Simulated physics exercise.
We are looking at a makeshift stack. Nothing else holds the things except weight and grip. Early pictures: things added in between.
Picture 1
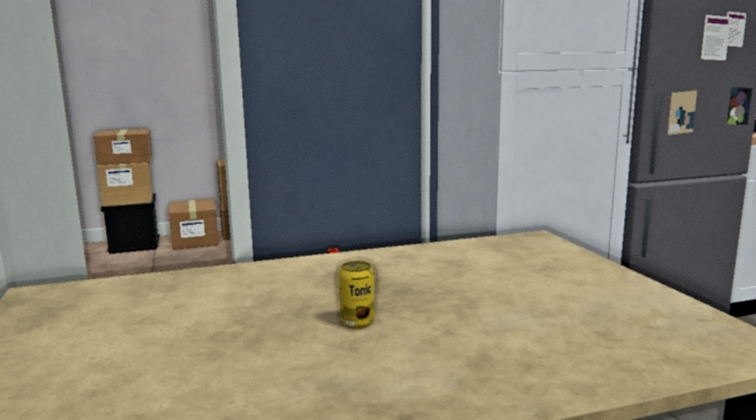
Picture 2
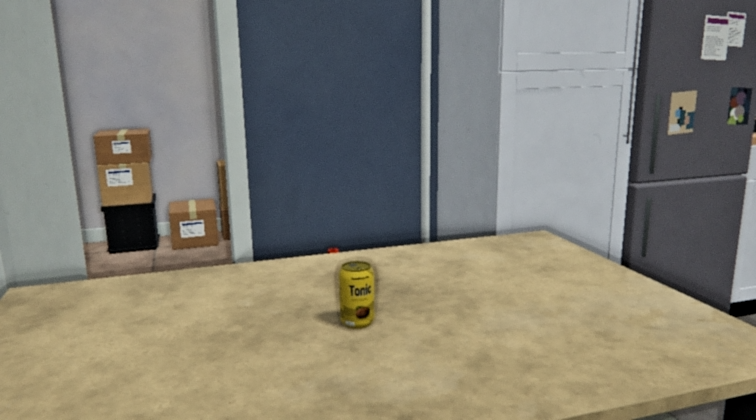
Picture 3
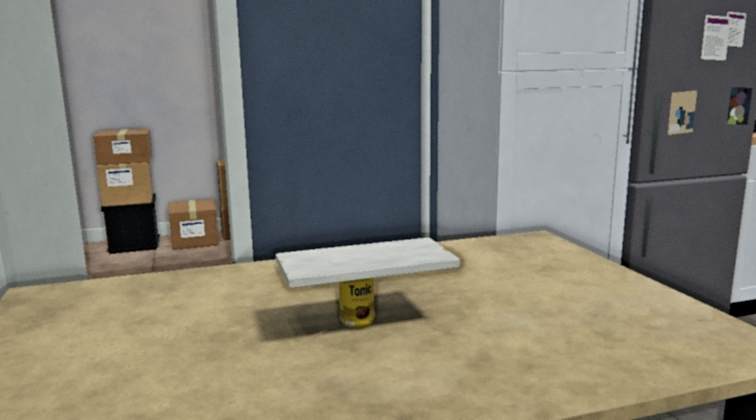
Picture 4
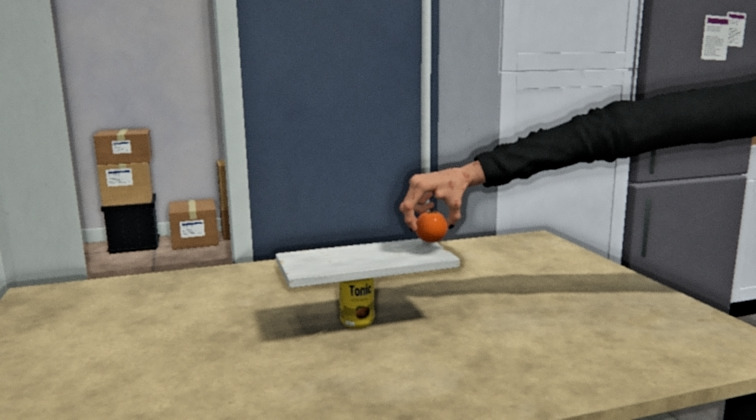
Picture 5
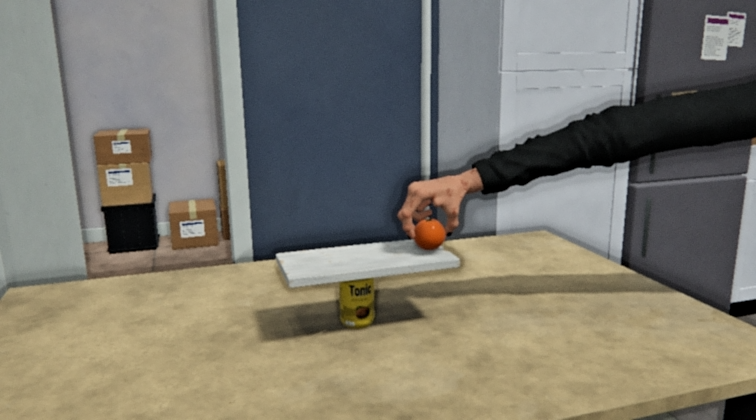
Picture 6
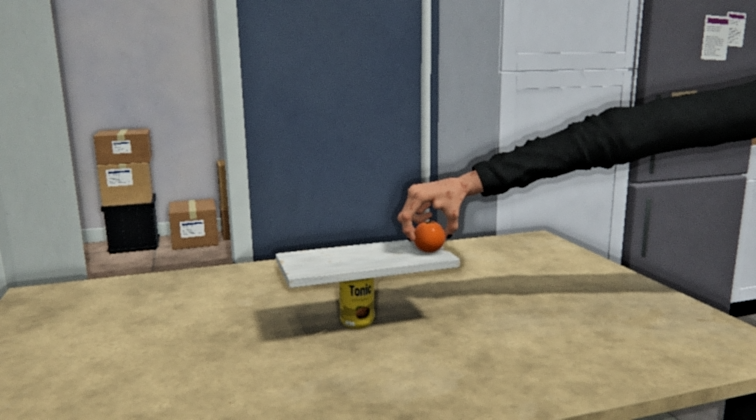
A hand setting an orange tomato on the right end of a white board resting across a yellow can, still holding it.
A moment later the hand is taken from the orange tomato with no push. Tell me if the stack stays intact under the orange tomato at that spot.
No, it breaks up.
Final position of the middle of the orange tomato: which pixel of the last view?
At about (498, 295).
Then, 0.40 s later than the last frame, orange tomato now fallen; white board tilted by 39°.
Then, 0.60 s later than the last frame, white board tilted by 36°.
Then, 0.80 s later than the last frame, white board now fallen; yellow can moved a little.
When it is over, fallen, white board and orange tomato; yellow can as before. End places, in pixels of the last picture, orange tomato near (498, 295). The stack loses its balance.
